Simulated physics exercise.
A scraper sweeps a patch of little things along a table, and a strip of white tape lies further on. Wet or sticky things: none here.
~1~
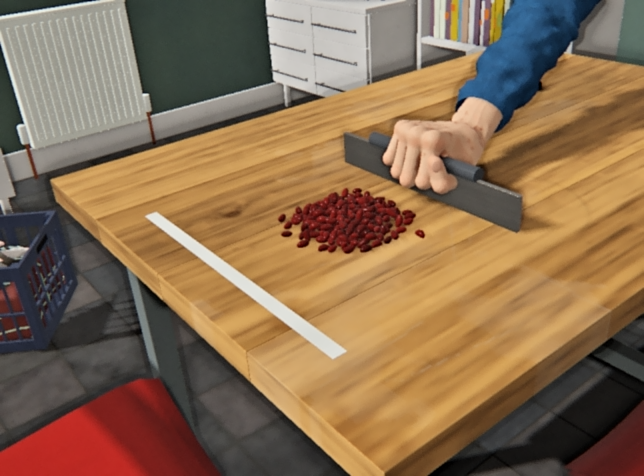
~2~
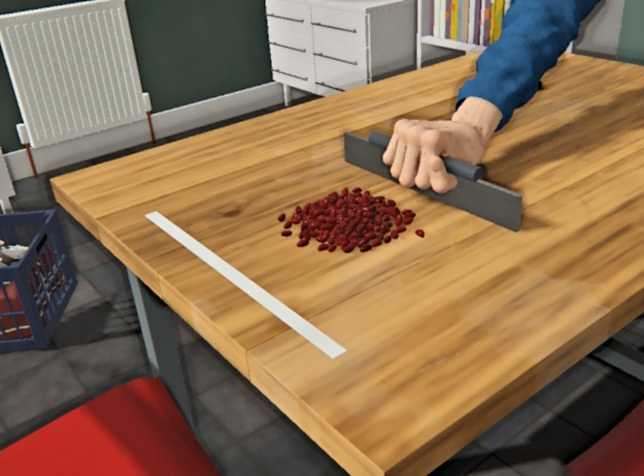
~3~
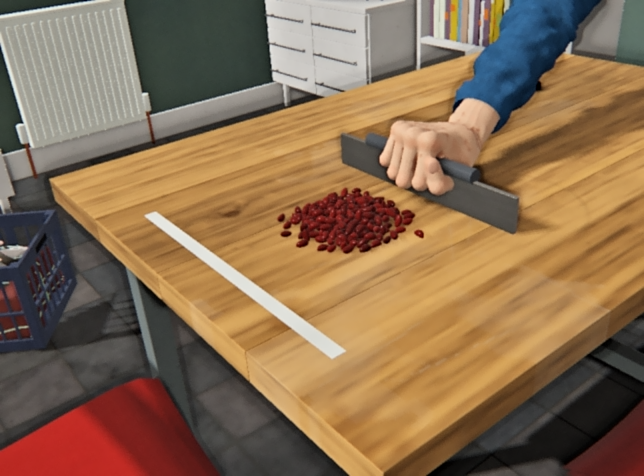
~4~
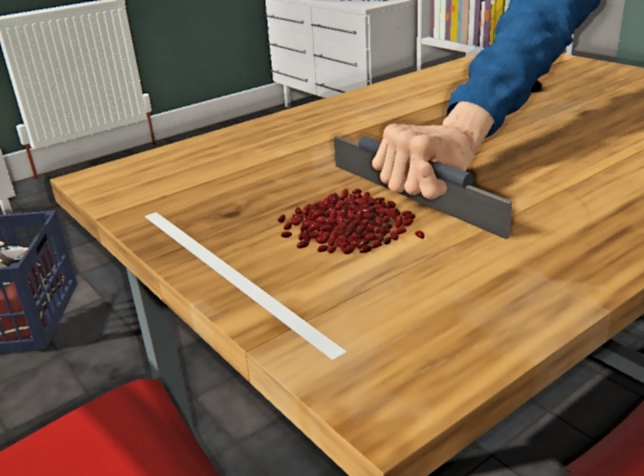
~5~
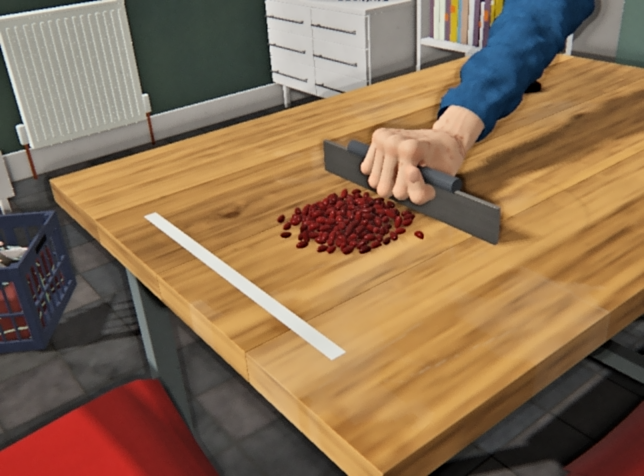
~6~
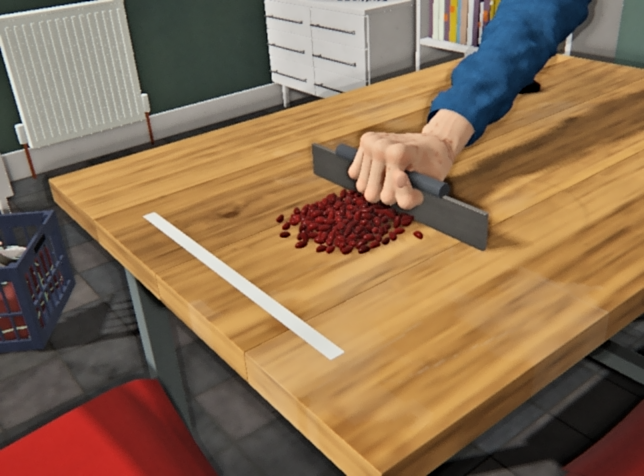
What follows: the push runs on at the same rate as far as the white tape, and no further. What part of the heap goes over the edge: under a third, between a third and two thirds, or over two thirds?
Onto the floor goes between one and two thirds.
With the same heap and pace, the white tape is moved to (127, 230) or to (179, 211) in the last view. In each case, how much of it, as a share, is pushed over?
It would be some 100 per cent the first time and some 10 per cent the second.
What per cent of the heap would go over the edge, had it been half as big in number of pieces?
That works out to something like 20 percent.
Just after the last frame, scraper still moving, near (307, 206); heap all on the table, its front near (243, 271).
A moment on, scraper stopped at the white tape; heap roughly a third over the edge.
Further on, scraper stopped at the white tape; heap roughly half over the edge.
When it is over, scraper stopped at the white tape; heap roughly half over the edge.
